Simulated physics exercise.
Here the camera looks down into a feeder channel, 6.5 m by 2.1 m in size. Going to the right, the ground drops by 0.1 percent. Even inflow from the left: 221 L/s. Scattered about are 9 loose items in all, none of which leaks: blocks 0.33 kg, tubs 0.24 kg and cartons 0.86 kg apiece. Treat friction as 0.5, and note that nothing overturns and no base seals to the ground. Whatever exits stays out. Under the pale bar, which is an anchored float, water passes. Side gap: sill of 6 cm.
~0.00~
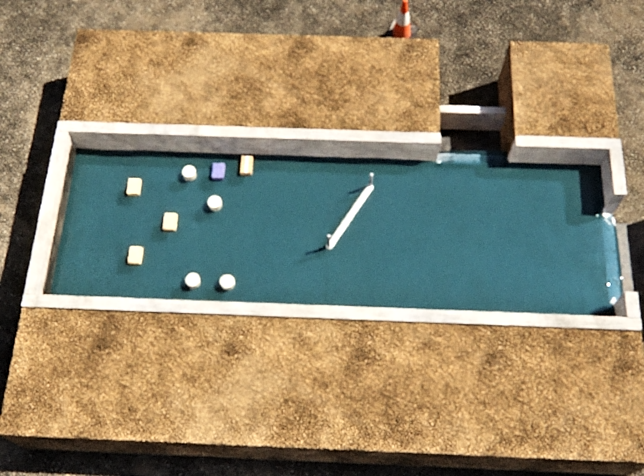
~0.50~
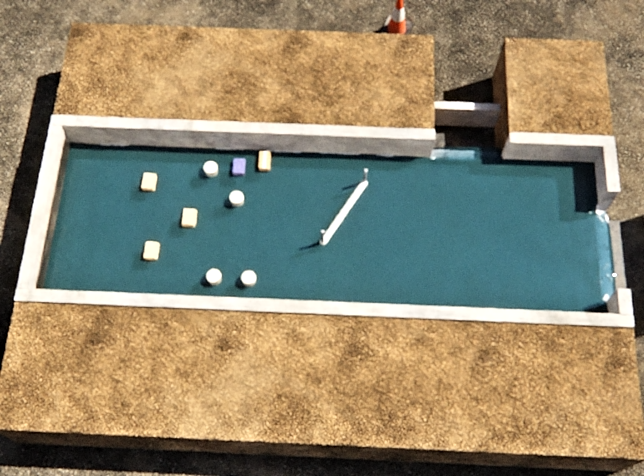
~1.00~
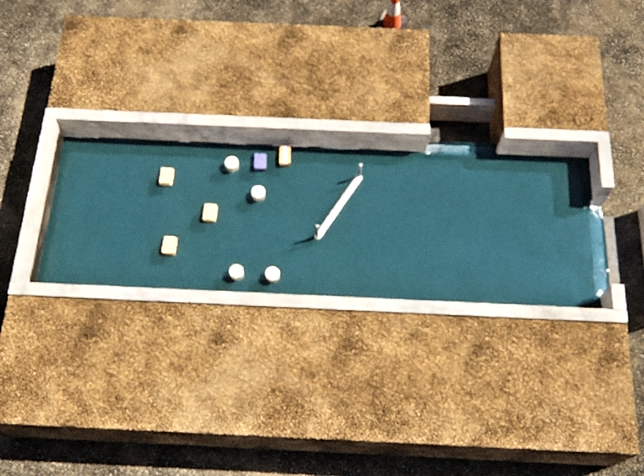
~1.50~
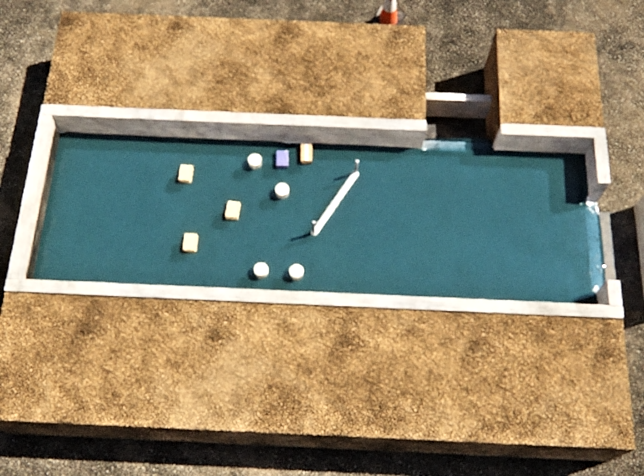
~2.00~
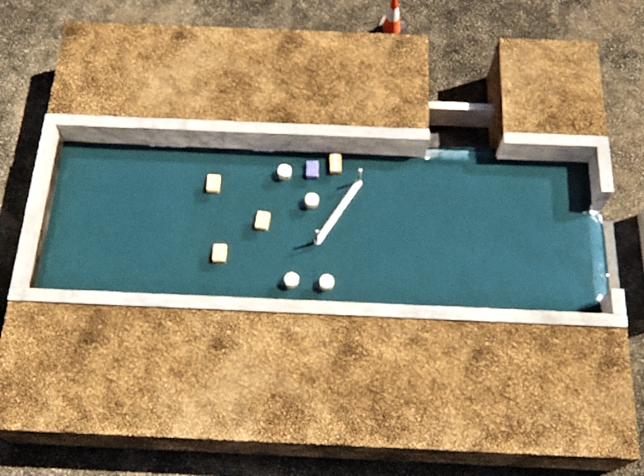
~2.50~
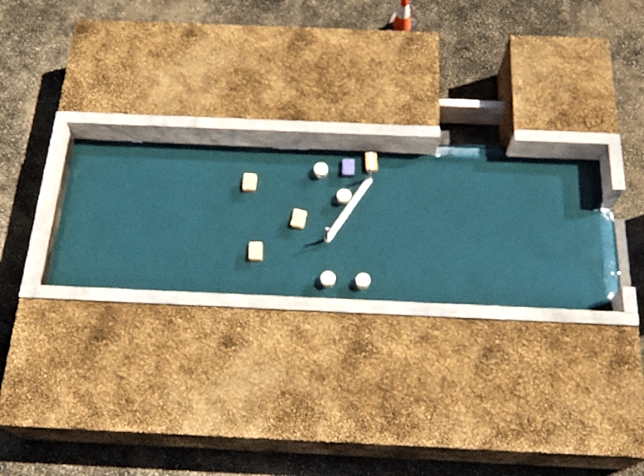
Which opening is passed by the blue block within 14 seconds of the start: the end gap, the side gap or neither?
Side gap.
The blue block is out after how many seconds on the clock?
That happens at about 5.0 s.
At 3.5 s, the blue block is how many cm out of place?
Roughly 200 centimetres by that point.
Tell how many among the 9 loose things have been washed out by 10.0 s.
The count is 8.
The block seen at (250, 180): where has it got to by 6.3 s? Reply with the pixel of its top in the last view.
(370, 168).
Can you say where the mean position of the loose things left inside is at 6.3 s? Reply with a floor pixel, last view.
Centred roughly on (447, 230).
After 3.5 s the blue block is near (390, 160), 2.1 m from its start, afloat; 0 of 9 are out; 9 afloat.
After 6.3 s the blue block has gone out by the side gap; 3 of 9 are out; 6 afloat.
After 10.0 s the blue block has gone out by the side gap; 8 of 9 are out; 1 afloat.
After 14.0 s the blue block has gone out by the side gap; 8 of 9 are out; 1 afloat.
